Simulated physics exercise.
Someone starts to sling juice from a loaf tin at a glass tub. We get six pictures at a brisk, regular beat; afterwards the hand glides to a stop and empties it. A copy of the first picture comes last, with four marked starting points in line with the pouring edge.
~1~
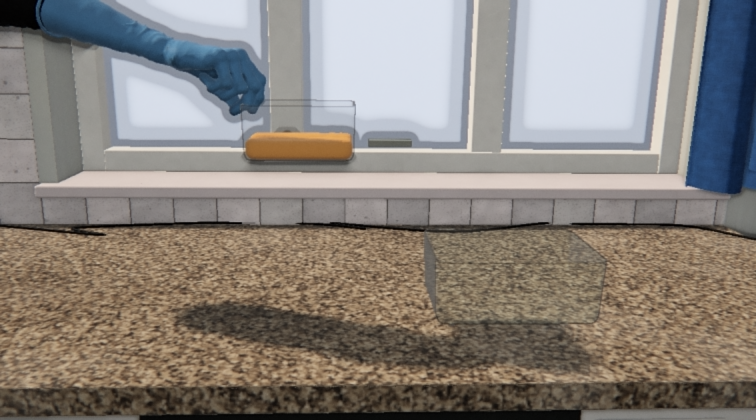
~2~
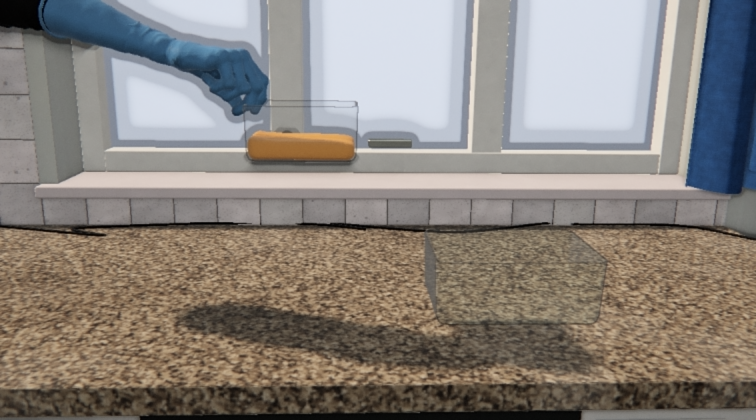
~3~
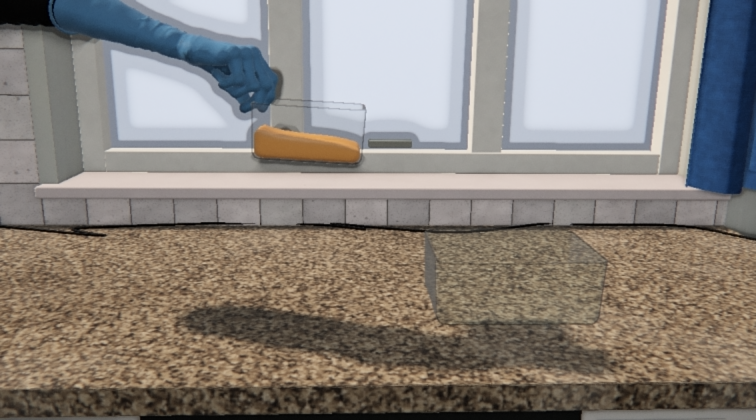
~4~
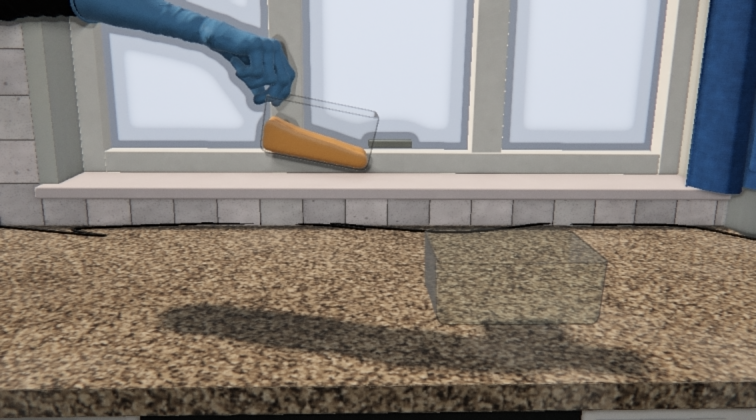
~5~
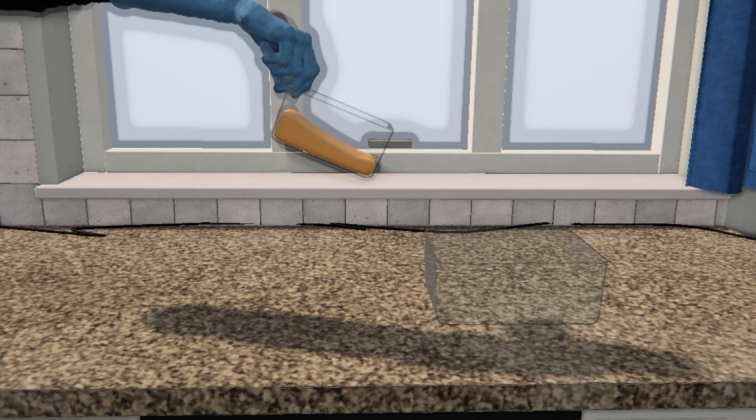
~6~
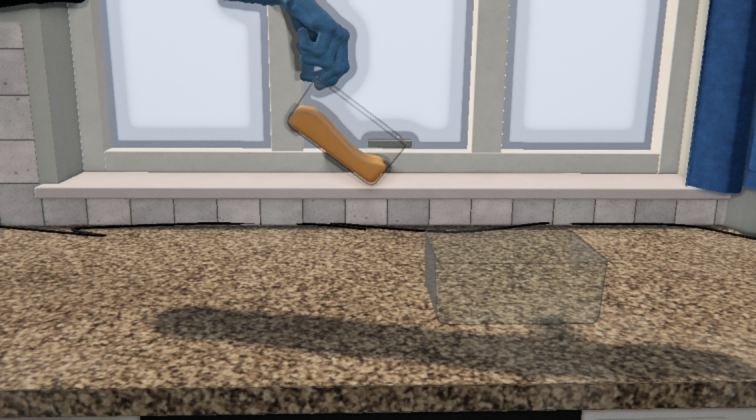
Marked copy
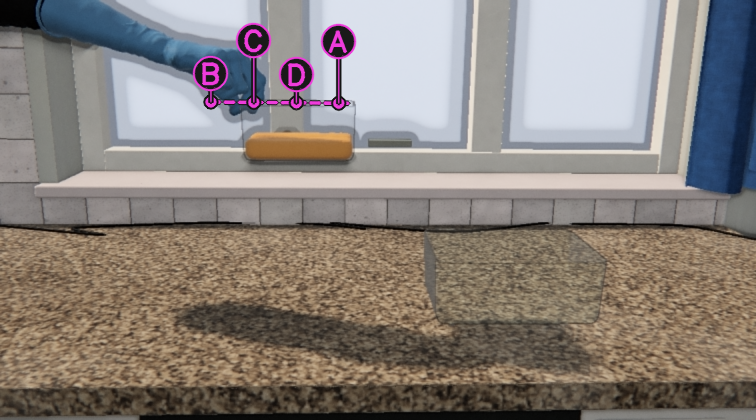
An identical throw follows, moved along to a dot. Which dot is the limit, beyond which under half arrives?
Choose D.
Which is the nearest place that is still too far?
That is place C.
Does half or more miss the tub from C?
Yes, that goes wrong.
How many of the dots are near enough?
Two of them.
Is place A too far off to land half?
No.
On the marked copy, A at (338, 103); B at (210, 101); C at (253, 102); D at (296, 102).
With A, about 74 % lands in the tub, 17 % falls short and 9 % goes beside or beyond.
With B, about 0 % lands in the tub, 98 % falls short.
With C, about 19 % lands in the tub, 78 % falls short and 4 % goes beside or beyond.
With D, about 64 % lands in the tub, 27 % falls short and 9 % goes beside or beyond.
